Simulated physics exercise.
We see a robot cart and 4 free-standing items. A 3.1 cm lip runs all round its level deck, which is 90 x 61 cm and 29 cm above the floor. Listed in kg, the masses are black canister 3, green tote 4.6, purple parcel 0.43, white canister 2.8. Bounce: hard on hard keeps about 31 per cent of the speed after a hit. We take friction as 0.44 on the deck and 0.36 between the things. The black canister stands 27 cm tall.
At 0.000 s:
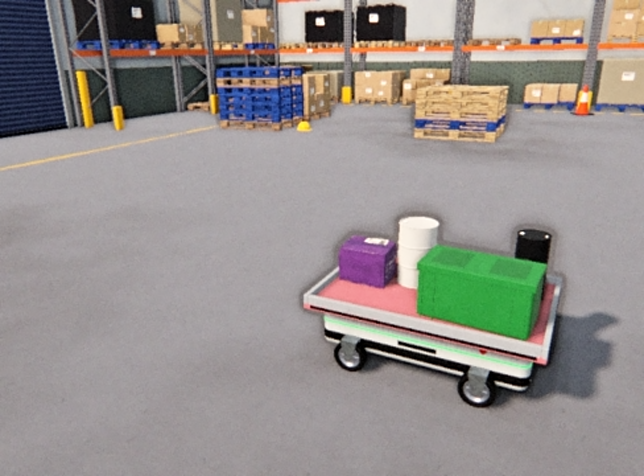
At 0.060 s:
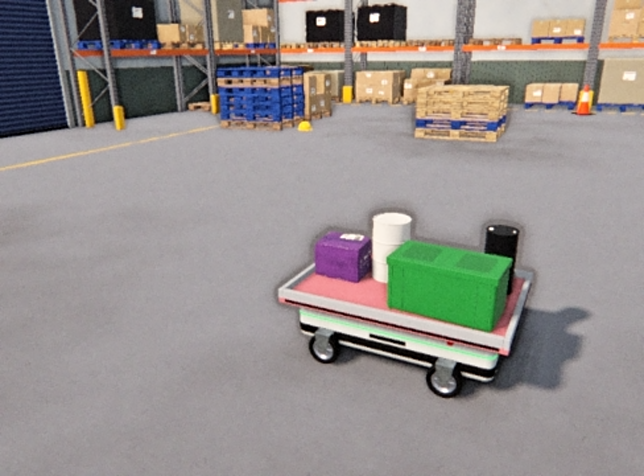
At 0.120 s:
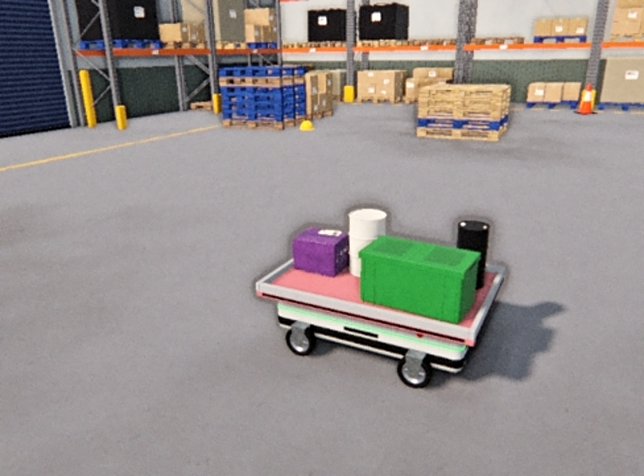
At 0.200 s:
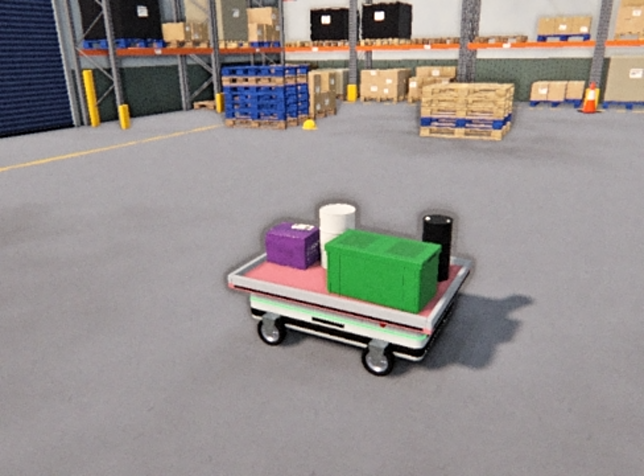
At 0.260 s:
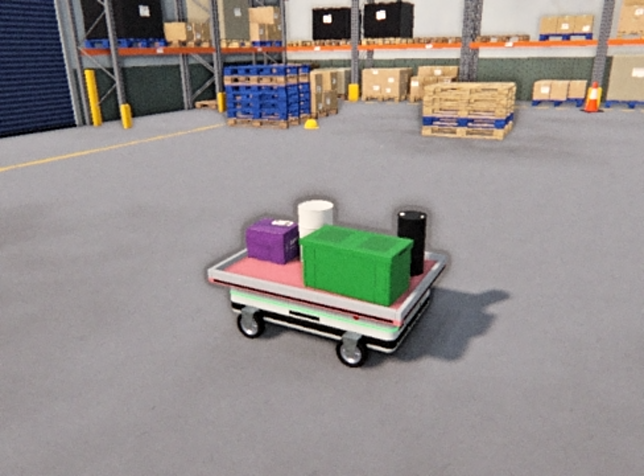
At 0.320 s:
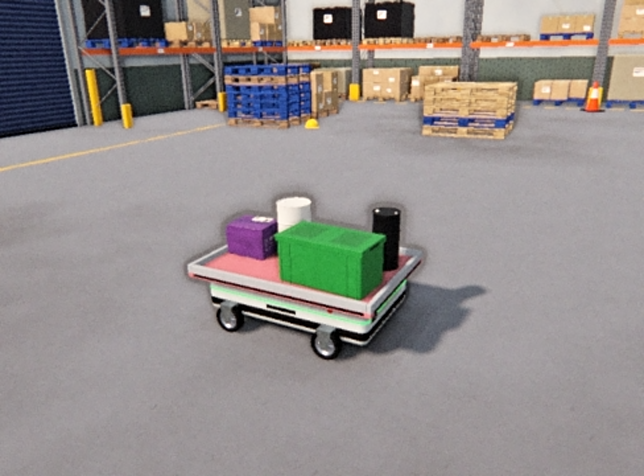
At first, a flat cart with a raised rim stands at the right on a warehouse floor, carrying a purple box, a white canister, a green tote and a black canister. It then rolls steadily leftward and slightly away, reaching the middle of the view with all four items still aboard.
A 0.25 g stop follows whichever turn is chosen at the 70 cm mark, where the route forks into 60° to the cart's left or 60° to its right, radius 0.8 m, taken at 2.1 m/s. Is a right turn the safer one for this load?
Yes.
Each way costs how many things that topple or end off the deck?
The left turn costs 2 and the right turn costs 0.
Turning left. By 0.62 s, cart 130 cm along, turned 33°; black canister 3 cm from its spot near (253, 223); green tote 2 cm from its spot near (216, 249); purple parcel tilted 9°.
By 0.92 s, cart 193 cm along, turned 60°; white canister now off the deck; black canister tilted 44° near (105, 229); green tote 6 cm from its spot near (86, 269).
By 1.32 s, cart 253 cm along, turned 60°; black canister now off the deck; green tote 6 cm from its spot; purple parcel 15 cm from its spot.
When it is over (2.2 s), off the deck, black canister and white canister; not toppled but over 10 cm from the start, purple parcel; green tote within 10 cm of the start.
Turning right instead, nothing is lost, 0 of 4 in all.
